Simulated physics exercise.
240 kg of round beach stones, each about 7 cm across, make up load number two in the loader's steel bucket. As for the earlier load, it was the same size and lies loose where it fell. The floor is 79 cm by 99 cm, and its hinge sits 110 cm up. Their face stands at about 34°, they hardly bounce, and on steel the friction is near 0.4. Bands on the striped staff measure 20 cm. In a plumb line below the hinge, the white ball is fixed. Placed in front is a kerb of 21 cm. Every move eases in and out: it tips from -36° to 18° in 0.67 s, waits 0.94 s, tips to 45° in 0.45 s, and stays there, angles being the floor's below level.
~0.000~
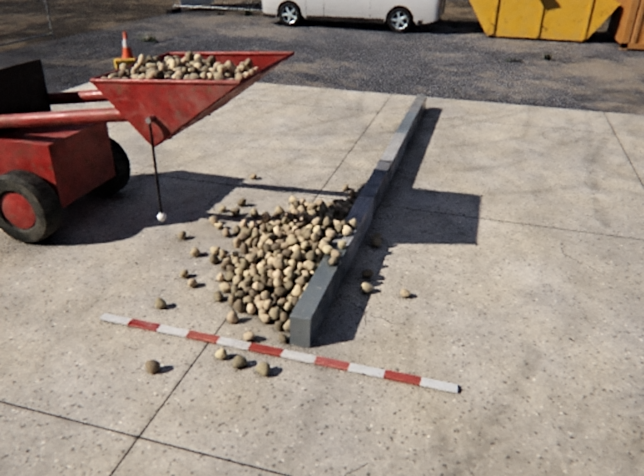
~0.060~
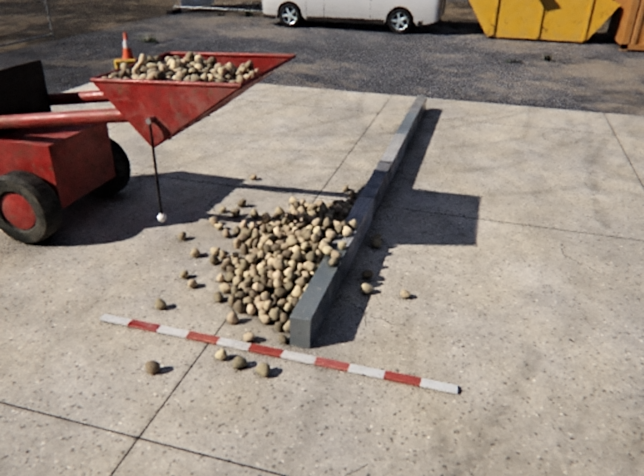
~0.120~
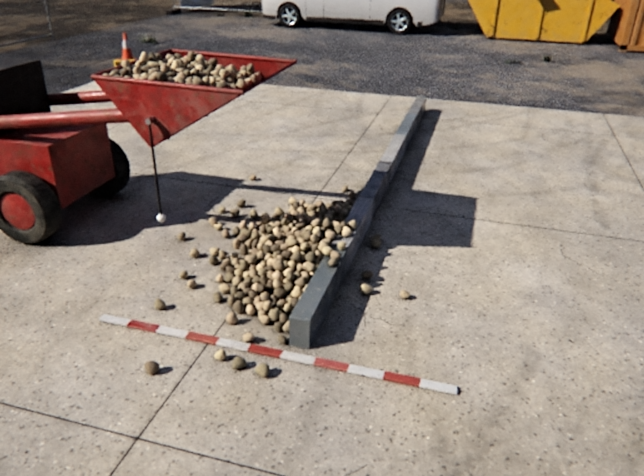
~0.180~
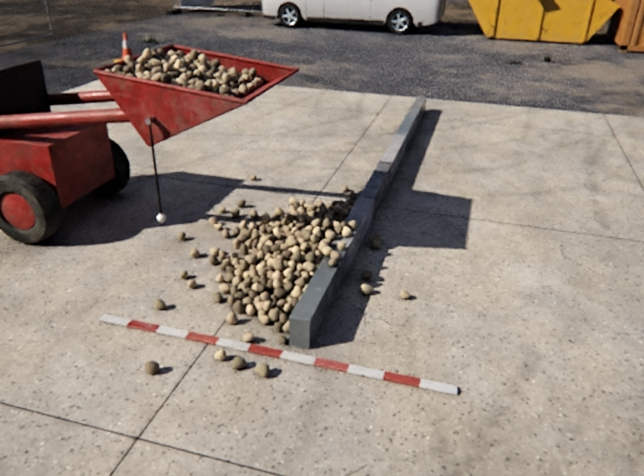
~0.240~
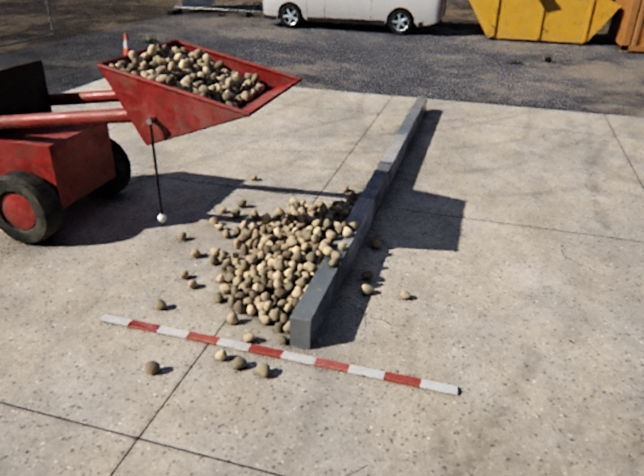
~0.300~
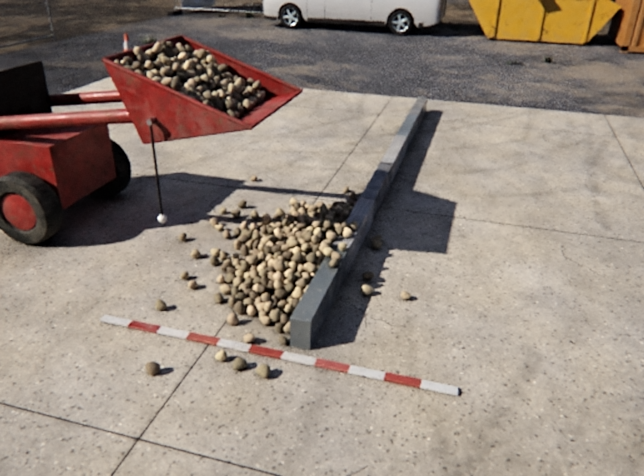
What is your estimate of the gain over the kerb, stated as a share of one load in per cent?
My estimate is 10 per cent of one load.
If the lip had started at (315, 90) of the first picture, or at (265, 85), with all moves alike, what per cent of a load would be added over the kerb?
Case one about 80 %, case two about 30 %.
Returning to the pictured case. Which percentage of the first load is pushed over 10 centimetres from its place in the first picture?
10 %.
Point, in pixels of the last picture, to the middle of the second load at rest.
Near (298, 235).
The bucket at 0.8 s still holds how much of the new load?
Reading: Near 100 % of the load.
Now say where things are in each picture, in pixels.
The bucket is at -36°, its lip at (240, 83); the top of the load is at (187, 61). The earlier load is highest near (332, 233), 25 cm above ground level, 99 % on this side of the kerb, 1 % over the kerb, in the first picture.
Lip at (241, 86), floor tilted -35°, highest stones at (180, 60); the stones move at 0.1 m/s on average, in the second picture.
The bucket is at -31°, its lip at (243, 93); the top of the load is at (176, 59); the stones move at 0.2 m/s on average, in the third picture.
Lip at (247, 102), floor tilted -26°, highest stones at (167, 56); the stones move at 0.3 m/s on average, in the fourth picture.
The bucket is at -20°, its lip at (250, 114); the top of the load is at (169, 53); the stones move at 0.4 m/s on average, in the fifth picture.
The bucket is at -13°, its lip at (252, 128); the top of the load is at (170, 50); the stones move at 0.4 m/s on average, in the sixth picture.
After 0.5 s the floor is at 9°; in per cent of one load, 100 in the bucket, 99 on this side of the kerb, 1 over the kerb; the foremost stones are at (366, 259).
After 0.8 s the floor is at 18°; in per cent of one load, 100 in the bucket, 100 on this side of the kerb, 1 over the kerb; the foremost stones are at (366, 259).
After 2.5 s the floor is at 45°; in per cent of one load, 0 in the bucket, 190 on this side of the kerb, 10 over the kerb; the foremost stones are at (461, 276).
After 4.9 s the floor is at 45°; in per cent of one load, 0 in the bucket, 190 on this side of the kerb, 11 over the kerb; the foremost stones are at (461, 276). Net gain over the kerb, 10.
